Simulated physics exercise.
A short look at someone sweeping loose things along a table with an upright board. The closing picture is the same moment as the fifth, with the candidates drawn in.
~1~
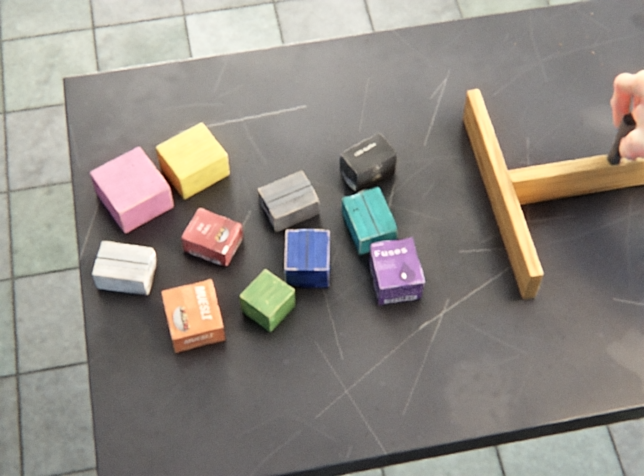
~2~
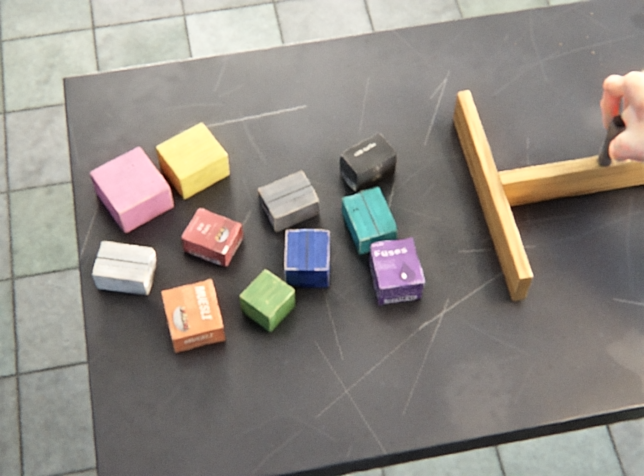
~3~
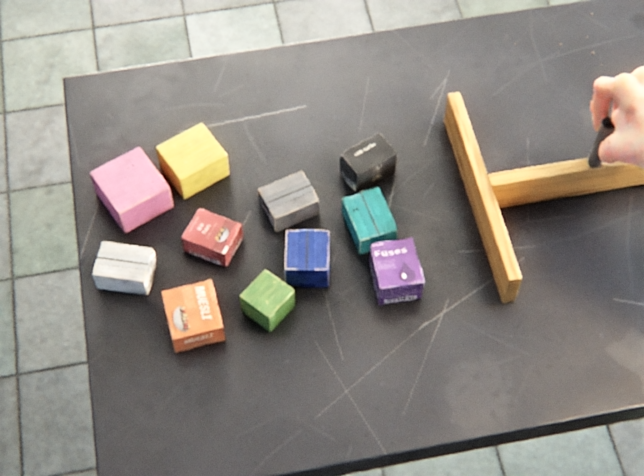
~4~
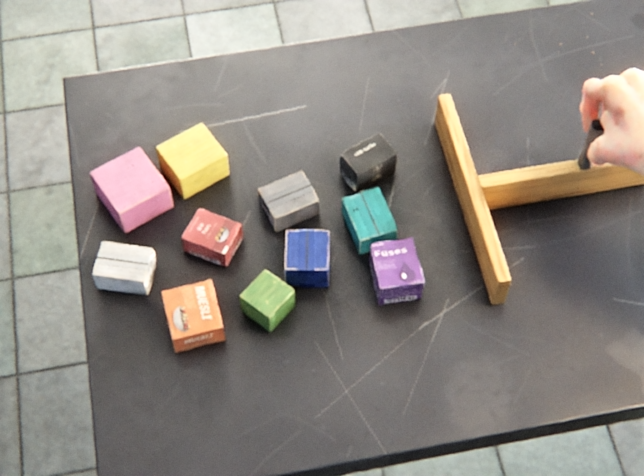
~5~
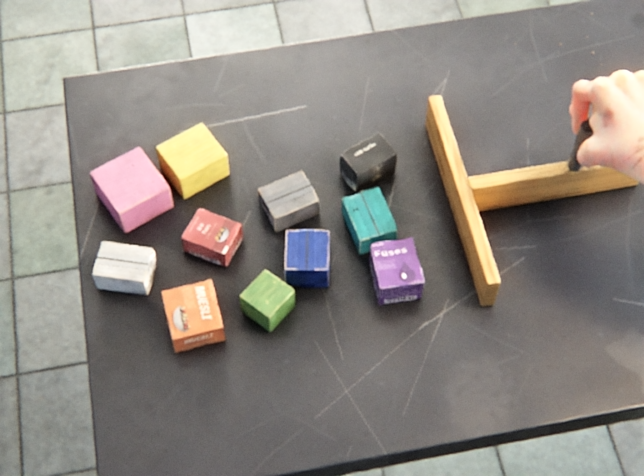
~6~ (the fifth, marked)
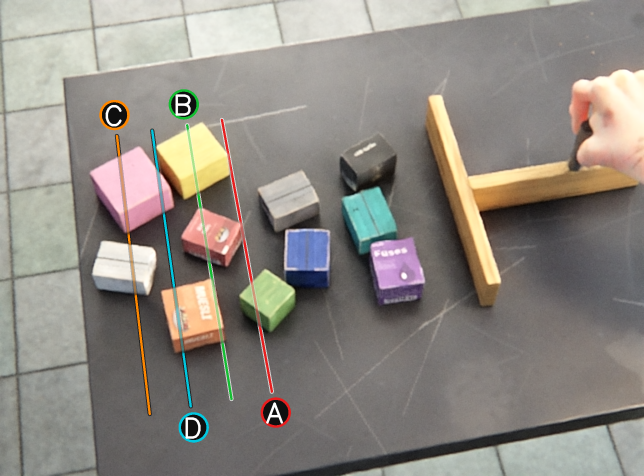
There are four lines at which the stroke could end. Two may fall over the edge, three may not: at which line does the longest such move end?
Stop at B.
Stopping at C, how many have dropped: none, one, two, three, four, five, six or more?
By then, six or more.
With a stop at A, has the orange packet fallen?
No.
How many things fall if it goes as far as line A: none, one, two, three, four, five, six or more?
In all, none.
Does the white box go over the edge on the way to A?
No.
On the marked copy, A at (245, 245); B at (208, 251); C at (132, 264); D at (170, 258).
With B. Early on, board (373, 199); purple box (357, 278); black box (327, 164).
Further on, board (281, 214); white box (119, 272); orange packet (174, 320).
At the end, board (210, 225); white box (86, 291); orange packet (106, 343); none fallen.
As for the rest, A is within the limit but short; C drops seven; D drops three.
